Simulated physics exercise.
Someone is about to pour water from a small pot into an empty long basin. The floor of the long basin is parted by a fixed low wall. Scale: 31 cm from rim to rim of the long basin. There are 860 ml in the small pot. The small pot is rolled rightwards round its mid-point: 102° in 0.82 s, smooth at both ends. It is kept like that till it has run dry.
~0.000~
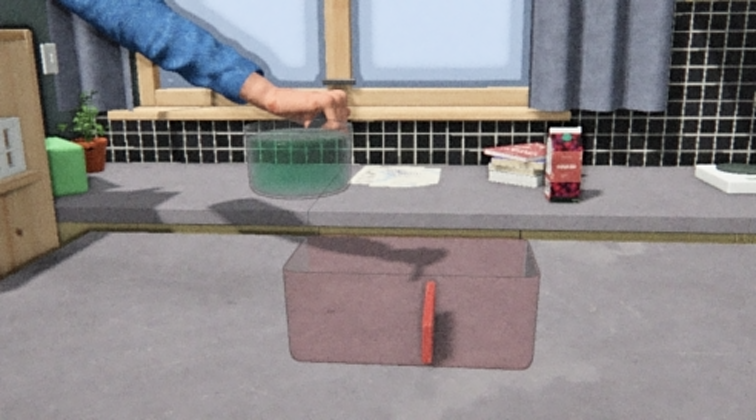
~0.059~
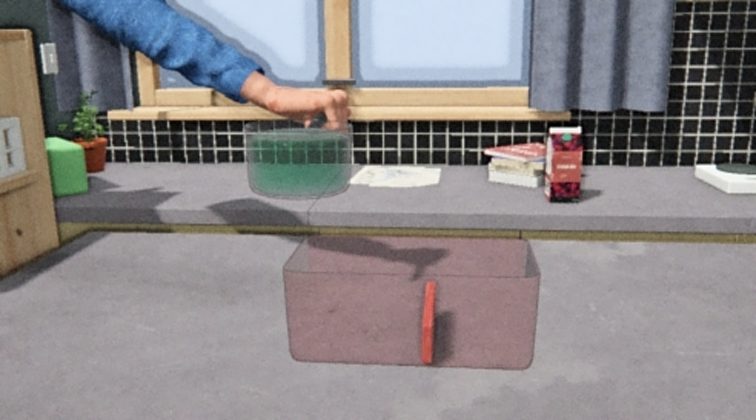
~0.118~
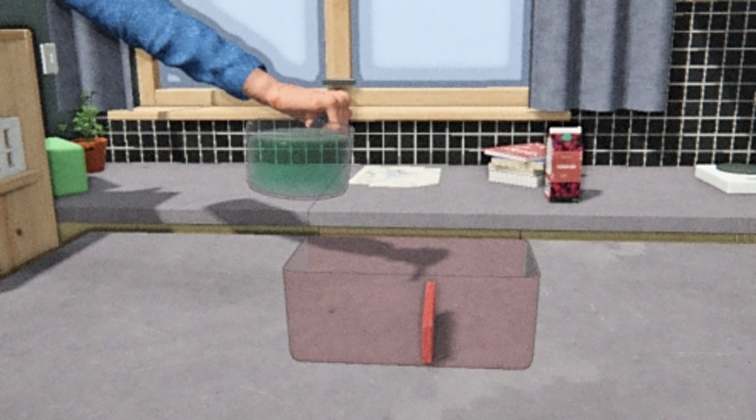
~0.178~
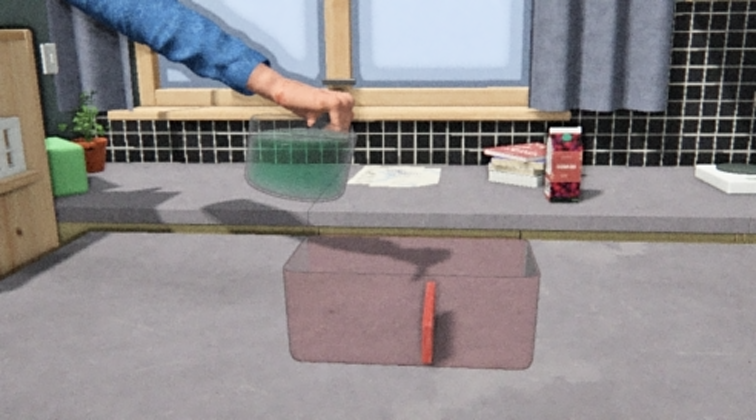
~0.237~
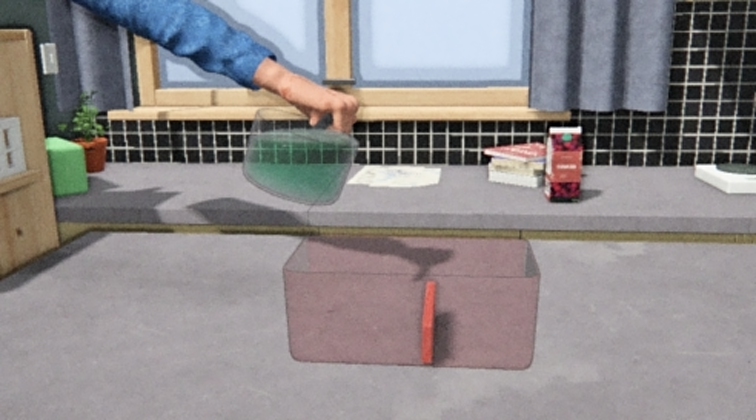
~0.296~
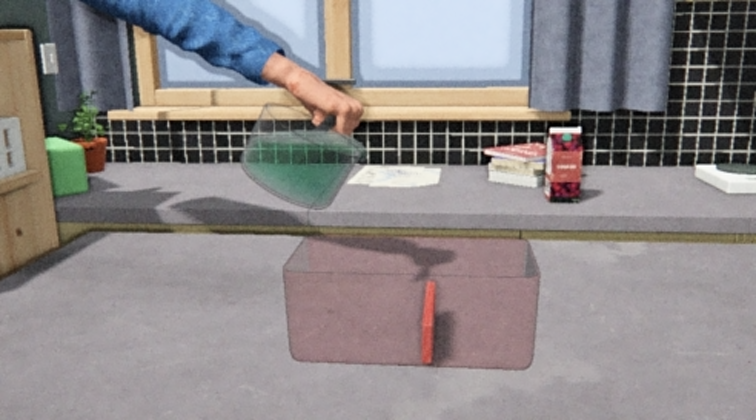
A clear pot of green liquid tilting gradually rightwards in a blue-sleeved person's hand above a pinkish see-through basin on a grey worktop.
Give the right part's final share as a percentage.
About 8 per cent.
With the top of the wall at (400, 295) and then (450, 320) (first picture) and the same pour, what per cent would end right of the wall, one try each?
First 55, then 20 per cent.
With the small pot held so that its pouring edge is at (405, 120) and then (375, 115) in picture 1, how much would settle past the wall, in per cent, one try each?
First 85, then 55 per cent.
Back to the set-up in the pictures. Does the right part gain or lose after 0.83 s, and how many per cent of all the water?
The share moves up, by some 2 per cent.
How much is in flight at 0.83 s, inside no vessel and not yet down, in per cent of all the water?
Near 8 in a hundred.
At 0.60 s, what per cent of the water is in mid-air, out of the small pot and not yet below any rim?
Near 32 in a hundred.
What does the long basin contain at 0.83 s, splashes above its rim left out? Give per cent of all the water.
Near 84 in a hundred.
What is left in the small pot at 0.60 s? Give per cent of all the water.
Some 40 per cent.
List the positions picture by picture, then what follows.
In the first picture, tilt 0°; pouring edge (350, 127); surface from (251, 135) to (349, 135); the long basin's rim runs from (295, 253) to (533, 258); the wall's top is at (429, 303).
In the second picture, tilt 1°; pouring edge (351, 128); surface from (251, 135) to (350, 136).
In the third picture, tilt 5°; pouring edge (353, 132); surface from (252, 134) to (351, 137).
In the fourth picture, tilt 11°; pouring edge (355, 138); surface from (254, 134) to (354, 138).
In the fifth picture, tilt 20°; pouring edge (357, 147); surface from (254, 136) to (358, 142).
In the sixth picture, tilt 29°; pouring edge (358, 157); surface from (254, 137) to (357, 148); 3 per cent is over the edge.
After 0.60 s the tilt is 85° and 40 per cent is still to pour, 25 is left of the wall and 2 right of it.
After 0.83 s the tilt is 102° and 9 per cent is still to pour, 78 is left of the wall and 6 right of it.
After 1.06 s the tilt is 102° and 1 per cent is still to pour, 88 is left of the wall and 7 right of it.
After 1.32 s the tilt is 102° and 0 per cent is still to pour, 90 is left of the wall and 8 right of it.
In the end 90 per cent lies left of the wall, 8 right of it and 2 outside.
